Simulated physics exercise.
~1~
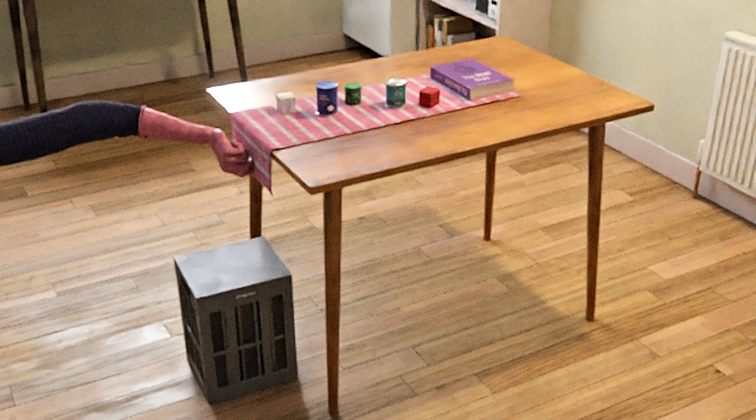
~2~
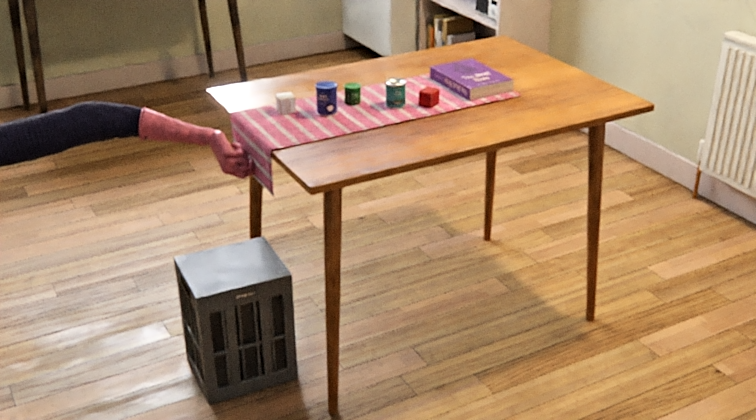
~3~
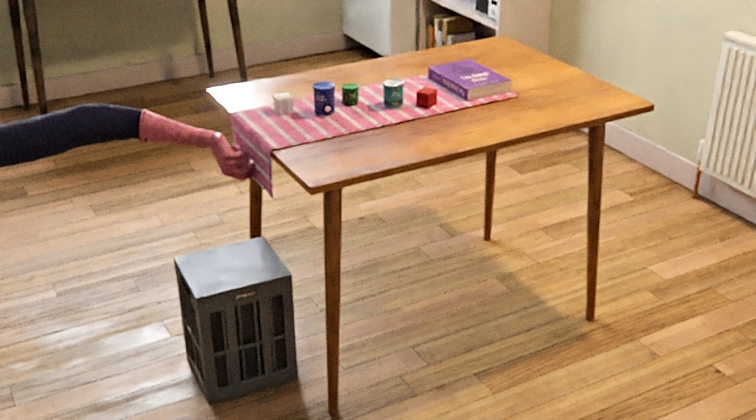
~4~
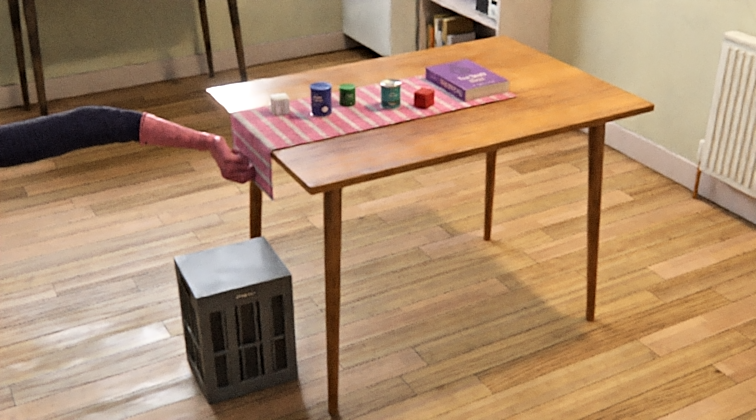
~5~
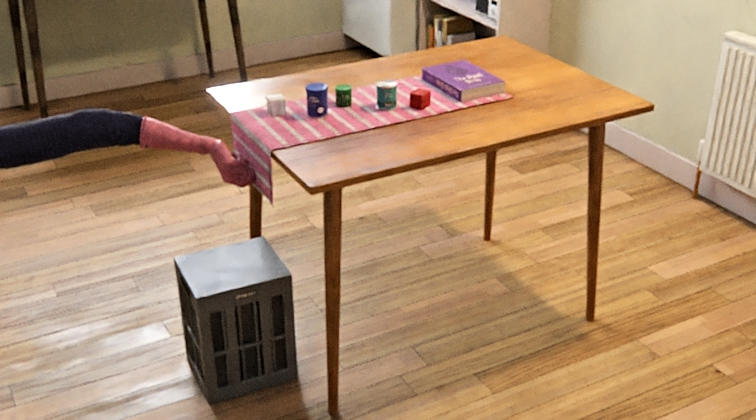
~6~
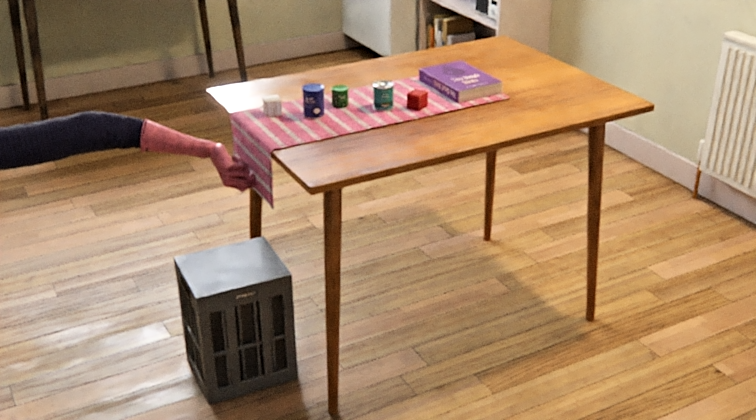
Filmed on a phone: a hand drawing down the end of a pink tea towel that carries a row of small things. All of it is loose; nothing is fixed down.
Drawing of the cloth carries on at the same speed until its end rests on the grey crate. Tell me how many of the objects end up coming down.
Two things are going to come down.
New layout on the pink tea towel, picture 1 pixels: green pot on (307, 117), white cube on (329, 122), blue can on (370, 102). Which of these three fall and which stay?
The green pot? It tips off. The white cube tips off, and the blue can stays where it is.
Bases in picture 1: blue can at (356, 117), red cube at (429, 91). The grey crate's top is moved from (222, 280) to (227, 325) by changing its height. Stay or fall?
The blue can ends up off the top and the red cube ends up still on top.
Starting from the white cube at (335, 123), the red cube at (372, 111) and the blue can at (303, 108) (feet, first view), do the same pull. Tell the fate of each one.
The white cube is carried off, the red cube remains up, the blue can falls.
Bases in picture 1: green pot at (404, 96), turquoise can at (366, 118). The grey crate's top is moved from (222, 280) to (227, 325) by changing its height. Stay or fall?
The green pot? Safe. The turquoise can? Lost.
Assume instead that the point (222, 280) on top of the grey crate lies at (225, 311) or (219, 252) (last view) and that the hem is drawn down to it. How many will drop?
If so, 3 and 1.
Soon after, hem near (255, 230); white cube gone.
Then, hem on the crate; white cube and blue can gone.
At rest, hem on the crate; white cube and blue can gone. It carries off two.
